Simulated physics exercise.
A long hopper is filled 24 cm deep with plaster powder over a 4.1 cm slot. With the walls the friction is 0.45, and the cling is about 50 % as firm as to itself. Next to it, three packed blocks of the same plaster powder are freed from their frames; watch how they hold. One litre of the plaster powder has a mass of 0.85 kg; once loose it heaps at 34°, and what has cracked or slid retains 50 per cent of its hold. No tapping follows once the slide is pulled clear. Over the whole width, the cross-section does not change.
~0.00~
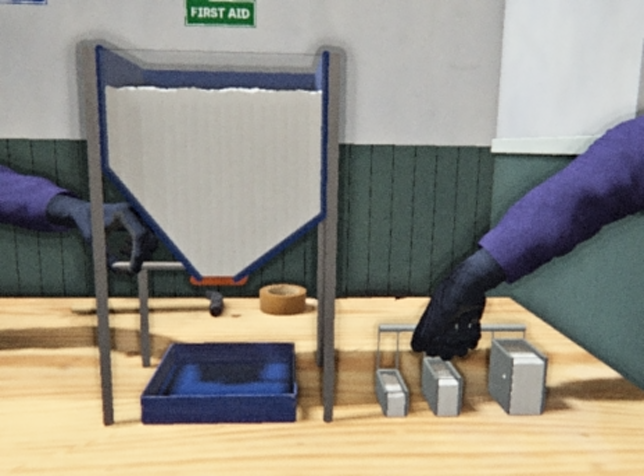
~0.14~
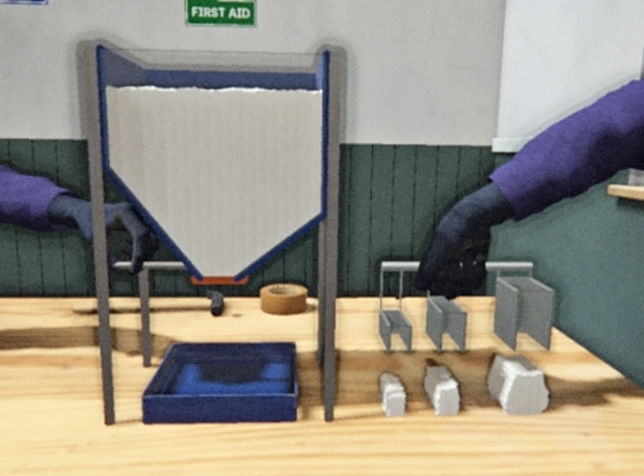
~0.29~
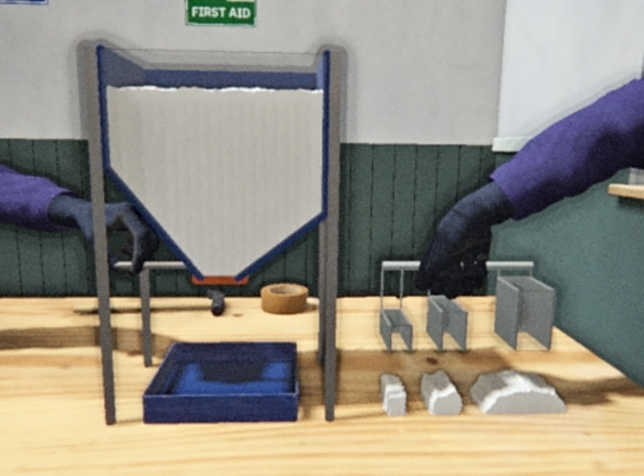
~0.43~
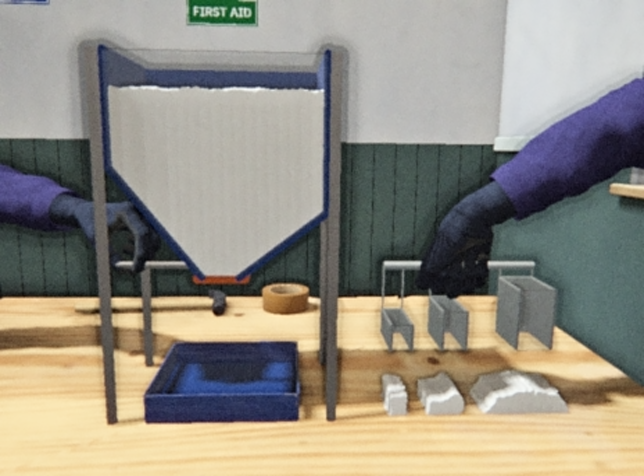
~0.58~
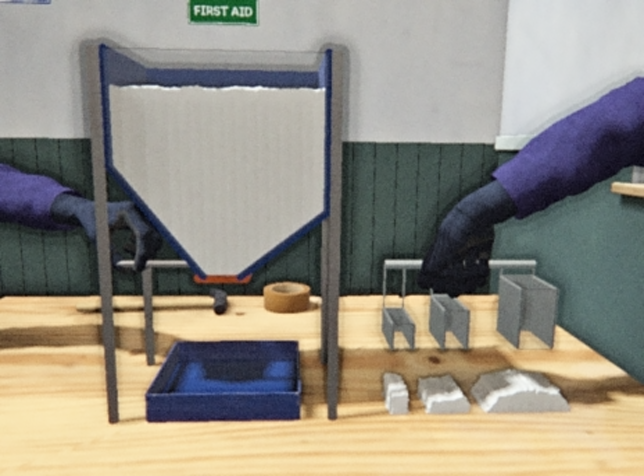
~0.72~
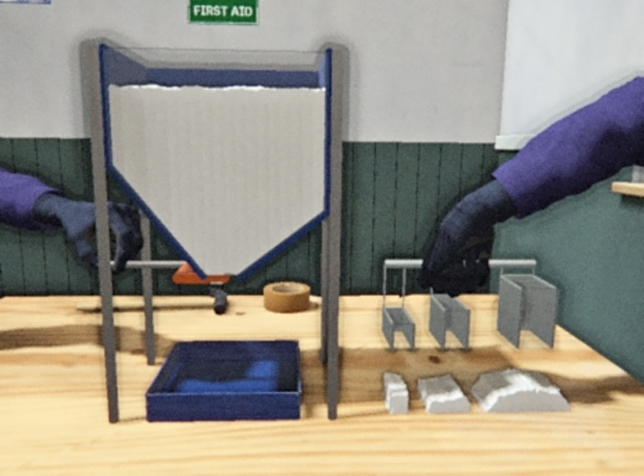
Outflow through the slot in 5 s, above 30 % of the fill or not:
Above.
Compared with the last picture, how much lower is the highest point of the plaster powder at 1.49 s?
Measured change: About 1.0 cm.
By 1.07 s, 1 % has run out.
By 1.49 s, 8 % has run out.
By 1.90 s, 16 % has run out.
By 2.32 s, 24 % has run out.
By 5.62 s, at the end, 84 % has run out.
